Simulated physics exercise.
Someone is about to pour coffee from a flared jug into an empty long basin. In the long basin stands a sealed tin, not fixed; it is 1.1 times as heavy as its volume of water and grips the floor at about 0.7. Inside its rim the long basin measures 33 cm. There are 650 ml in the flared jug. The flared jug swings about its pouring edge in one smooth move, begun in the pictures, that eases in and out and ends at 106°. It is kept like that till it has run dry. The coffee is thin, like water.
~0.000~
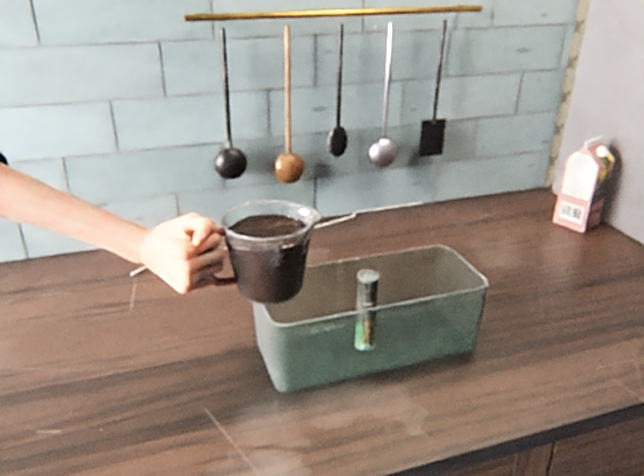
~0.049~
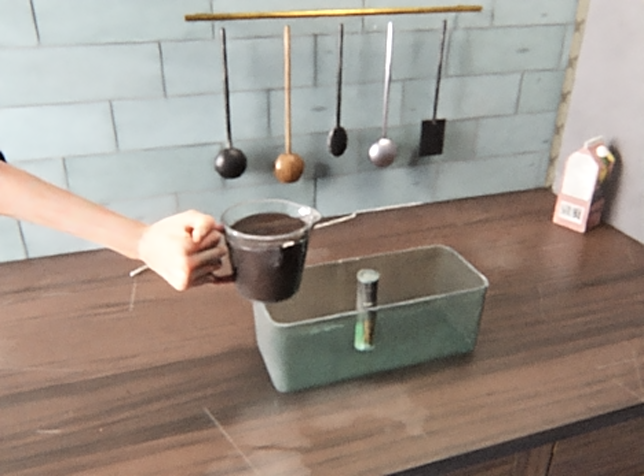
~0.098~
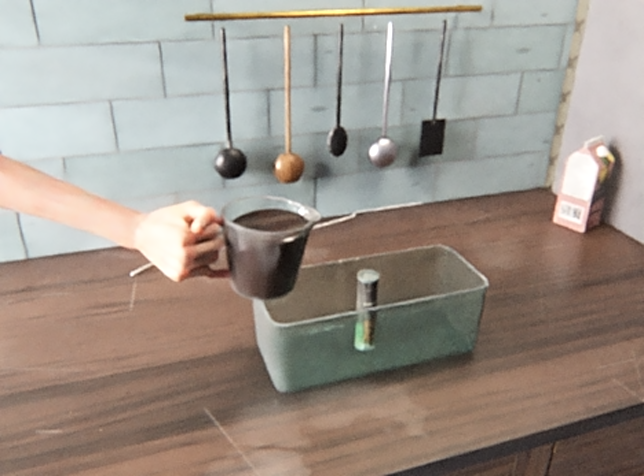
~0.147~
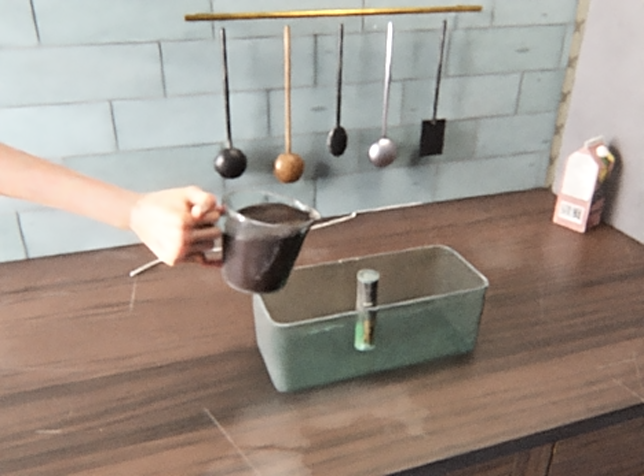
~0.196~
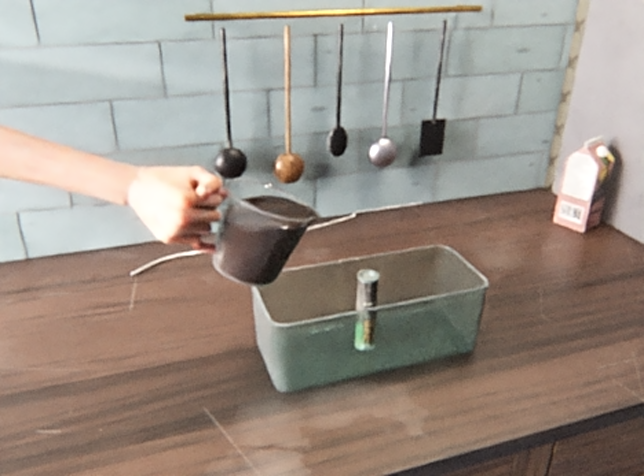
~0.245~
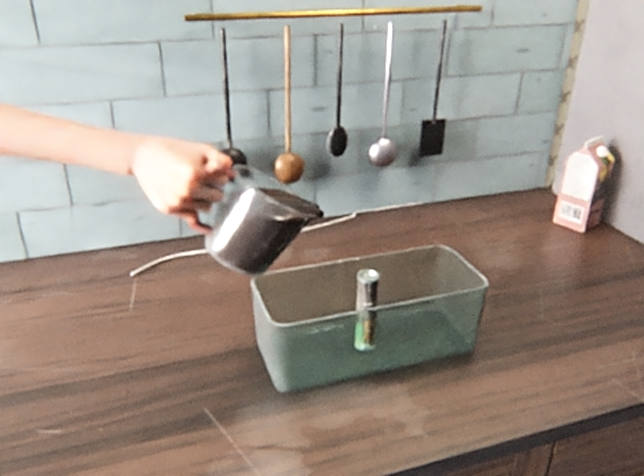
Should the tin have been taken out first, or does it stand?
The tin stays up.
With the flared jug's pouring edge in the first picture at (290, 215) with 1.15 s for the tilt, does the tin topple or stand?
Then it goes over.
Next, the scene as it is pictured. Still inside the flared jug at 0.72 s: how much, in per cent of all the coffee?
About 5 per cent.
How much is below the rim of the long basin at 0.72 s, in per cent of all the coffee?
About 68 per cent.
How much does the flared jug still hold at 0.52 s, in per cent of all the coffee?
Near 52 in a hundred.
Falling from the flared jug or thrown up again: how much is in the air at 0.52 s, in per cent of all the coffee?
Near 40 in a hundred.
After 0.52 s the tilt is 95° and 53 per cent is still to pour; the tin stands where it began.
After 0.72 s the tilt is 106° and 5 per cent is still to pour; the tin stands where it began.
After 0.92 s the tilt is 106° and 0 per cent is still to pour; the tin stands where it began.
After 1.15 s the tilt is 106° and 0 per cent is still to pour; the tin stands where it began.
In the end the tin stands where it began.
